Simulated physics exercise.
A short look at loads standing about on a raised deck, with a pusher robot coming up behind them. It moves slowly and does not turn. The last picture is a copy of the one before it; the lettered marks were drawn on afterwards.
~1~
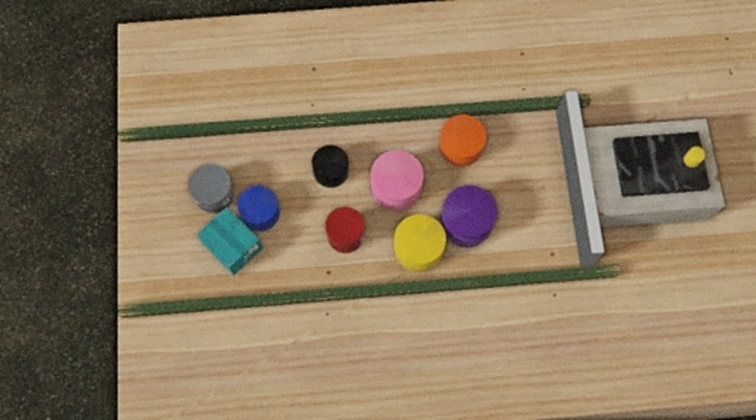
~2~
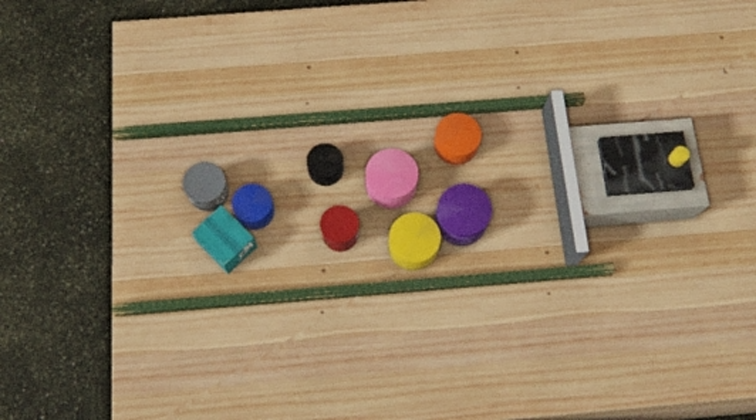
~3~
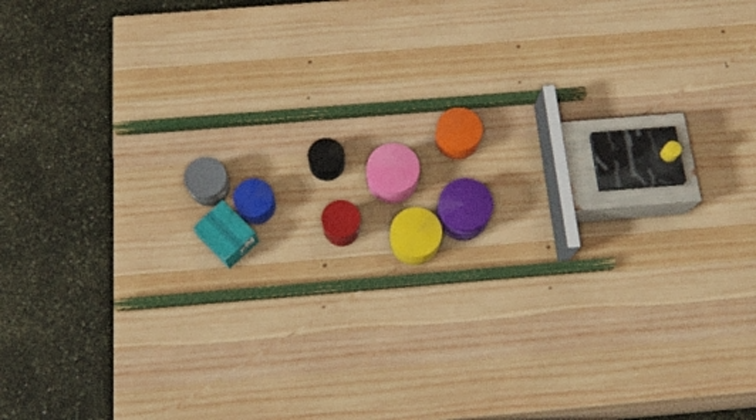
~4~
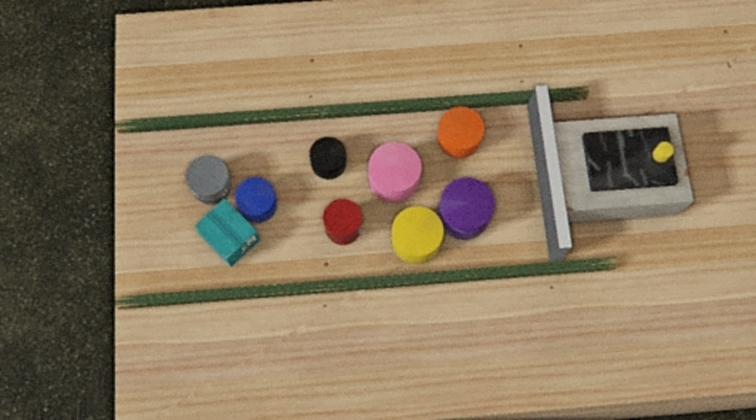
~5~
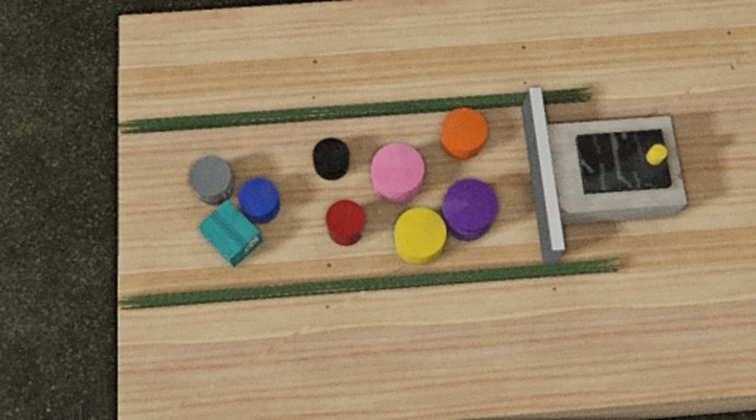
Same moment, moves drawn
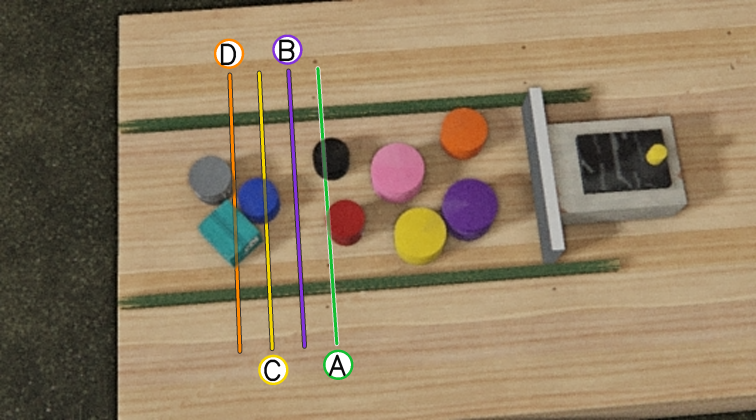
A pale grey, box-shaped machine with a wide upright plate sits at the right of a wooden deck between two green strips, seen from high above. To its left stand purple, orange, yellow, pink, red, black, blue and grey cylinders and a teal block at the lower left. The machine creeps left without turning, the loads stay put on the deck, and the view shifts very slightly.
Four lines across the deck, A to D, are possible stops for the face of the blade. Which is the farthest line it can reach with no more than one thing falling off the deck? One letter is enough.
Stop at D.
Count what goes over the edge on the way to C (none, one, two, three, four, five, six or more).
In all, none.
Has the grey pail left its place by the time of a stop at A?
No.
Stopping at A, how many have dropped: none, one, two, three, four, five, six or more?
The count is none.
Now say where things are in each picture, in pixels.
In the first picture, robot (654, 164); black canister (331, 166); red pail (345, 230).
In the second picture, robot (639, 163); blue canister (253, 207).
In the third picture, robot (631, 159); grey pail (208, 182).
In the fourth picture, robot (623, 159); yellow canister (416, 236).
In the fifth picture, robot (617, 161); purple canister (469, 211); black canister (331, 159); red pail (345, 223).
On the marked copy, A at (327, 200); B at (296, 202); C at (265, 204); D at (235, 207).
With D. Early on, robot (506, 169); orange canister (398, 131); yellow canister (378, 252).
Further on, robot (394, 178); turquoise parcel (206, 241); blue canister (233, 211).
At the end, robot (305, 184); grey pail (119, 189); turquoise parcel (131, 268); none fallen.
As for the rest, A is within the limit but short; B is within the limit but short; C is within the limit but short.
